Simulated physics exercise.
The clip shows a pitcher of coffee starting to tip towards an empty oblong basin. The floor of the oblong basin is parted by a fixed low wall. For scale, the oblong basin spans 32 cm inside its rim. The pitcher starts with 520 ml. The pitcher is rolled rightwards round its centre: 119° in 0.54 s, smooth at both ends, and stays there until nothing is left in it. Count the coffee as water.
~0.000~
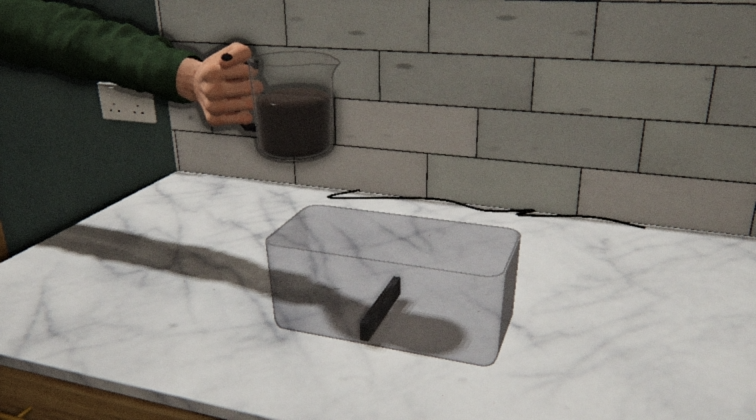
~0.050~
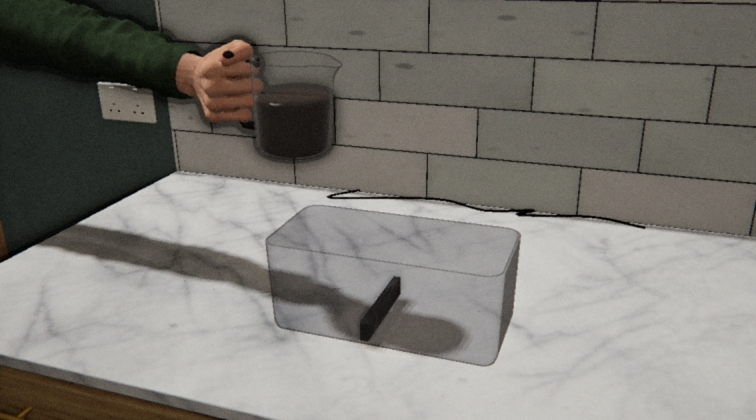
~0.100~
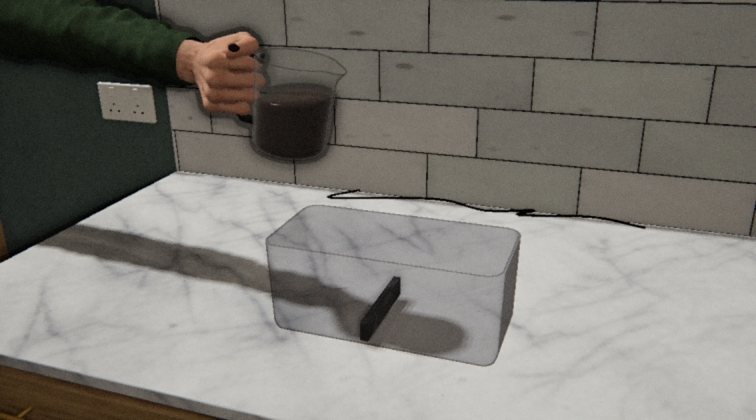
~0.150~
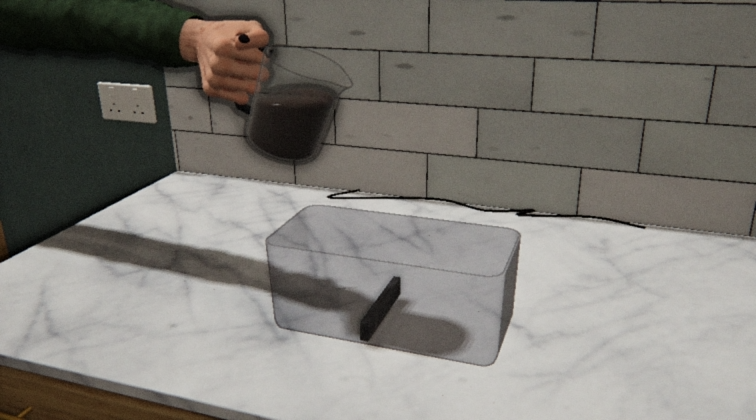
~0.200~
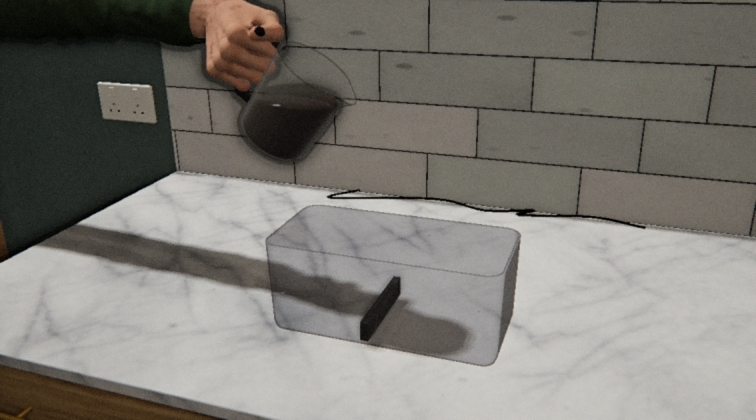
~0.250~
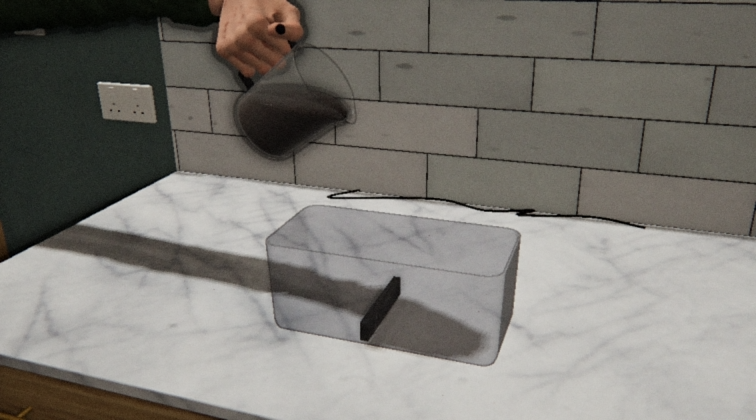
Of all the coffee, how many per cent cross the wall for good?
Roughly 51 per cent is past the wall.
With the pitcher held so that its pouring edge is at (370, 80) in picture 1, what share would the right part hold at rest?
Then about 85 per cent.
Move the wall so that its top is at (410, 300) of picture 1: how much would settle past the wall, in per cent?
Then about 10 per cent.
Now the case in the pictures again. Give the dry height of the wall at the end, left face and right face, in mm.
Left about 16 mm, right about 18 mm.
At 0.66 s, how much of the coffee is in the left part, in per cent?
Near 40 in a hundred.
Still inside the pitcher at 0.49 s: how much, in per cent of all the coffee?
About 46 per cent.
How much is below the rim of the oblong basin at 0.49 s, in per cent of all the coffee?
Near 16 in a hundred.
After 0.49 s the tilt is 116° and 45 per cent is still to pour, 9 is left of the wall and 7 right of it.
After 0.66 s the tilt is 119° and 5 per cent is still to pour, 41 is left of the wall and 43 right of it.
After 0.84 s the tilt is 119° and 0 per cent is still to pour, 47 is left of the wall and 51 right of it.
After 1.04 s the tilt is 119° and 0 per cent is still to pour, 47 is left of the wall and 51 right of it.
In the end 47 per cent lies left of the wall, 51 right of it and 1 outside.
